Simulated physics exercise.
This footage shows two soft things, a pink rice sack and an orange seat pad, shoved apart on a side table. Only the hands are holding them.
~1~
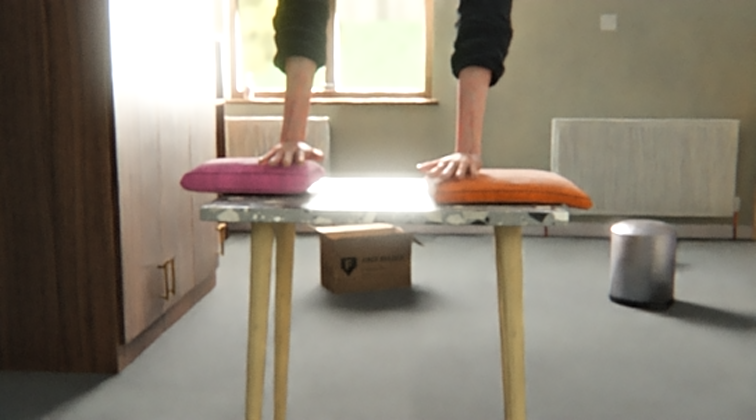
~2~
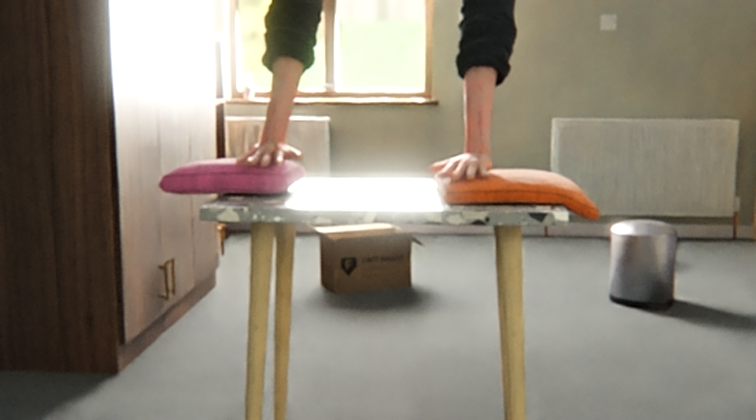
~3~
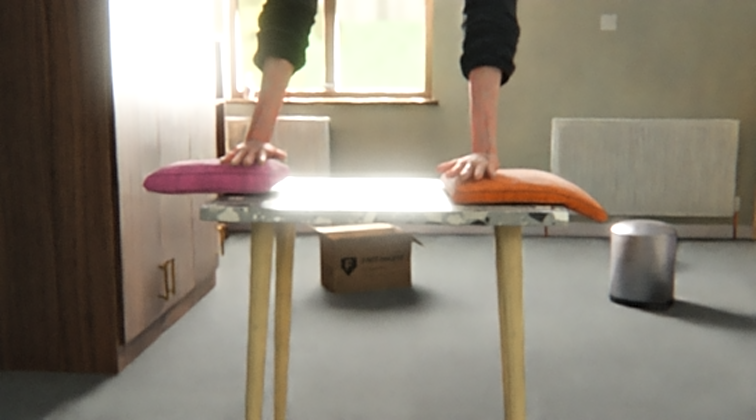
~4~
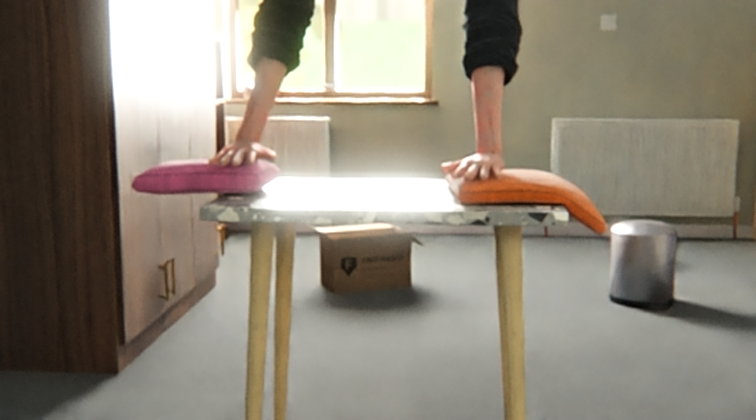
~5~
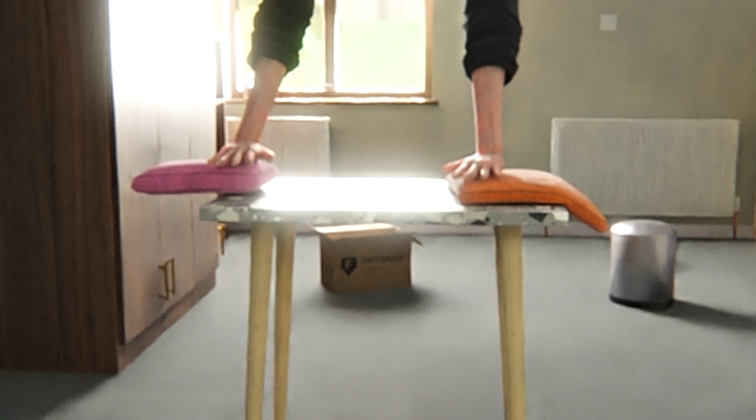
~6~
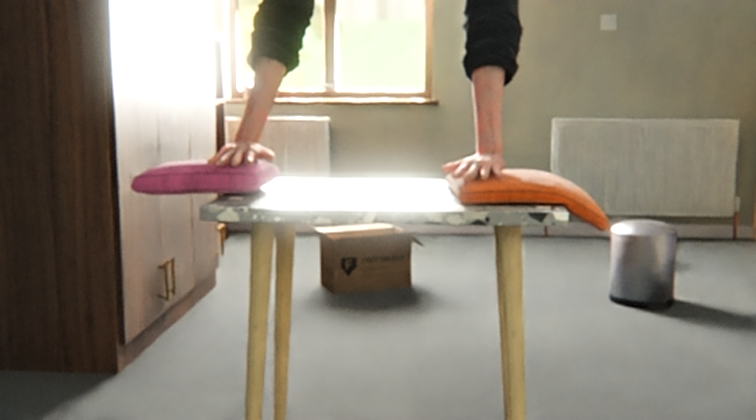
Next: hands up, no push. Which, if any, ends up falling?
Result: The pink rice sack leaves it; the orange seat pad never leaves it.
Then, 0.42 s later than the last view, rice sack falling near (209, 307); seat pad at rest.
Then, 0.76 s later than the last view, rice sack on the floor; seat pad at rest.
Finally, rice sack on the floor; seat pad at rest. The pink rice sack goes down and the orange seat pad stays up there.
